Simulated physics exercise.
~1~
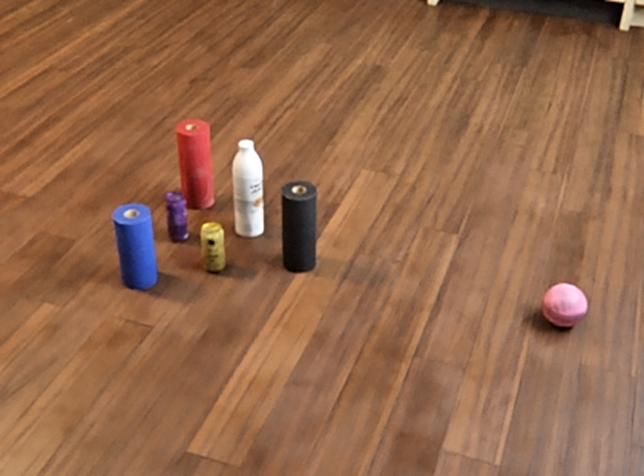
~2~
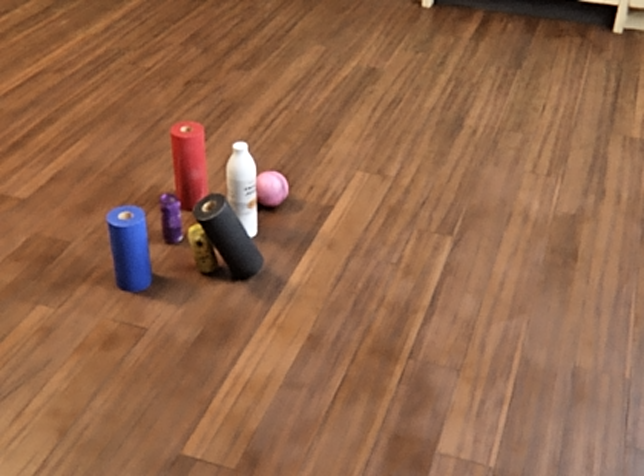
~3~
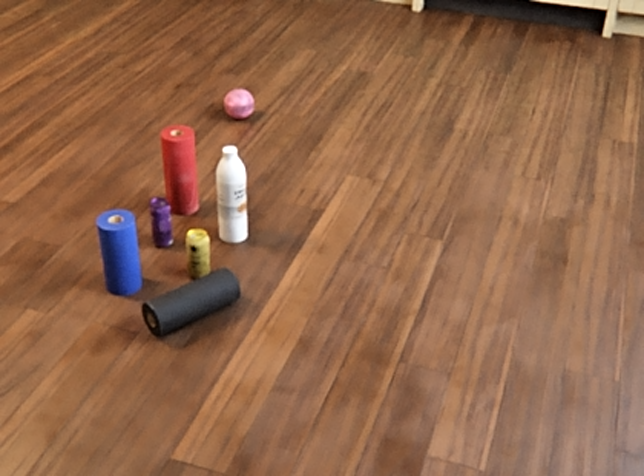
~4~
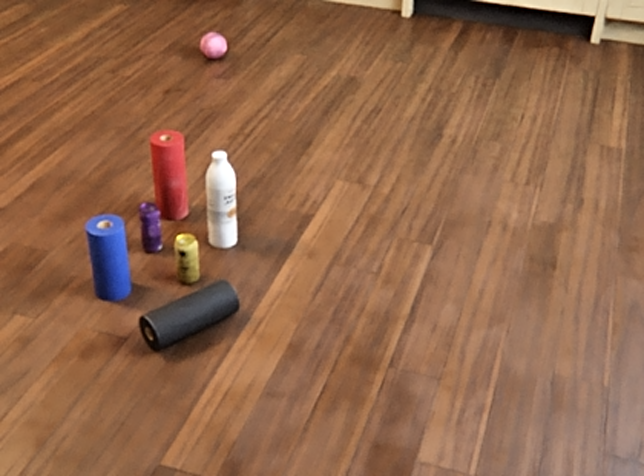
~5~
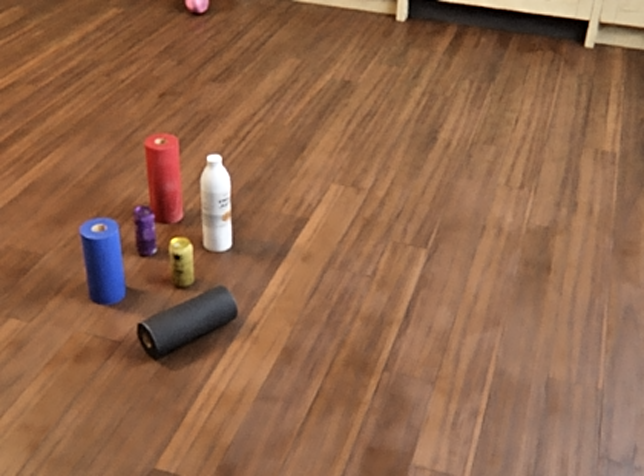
The footage shows a pink ball rolling left across a wooden floor toward three upright rolls, two cans and a white bottle. The black roll tips over onto its side while the ball continues toward the upper edge, leaving the other five items standing.
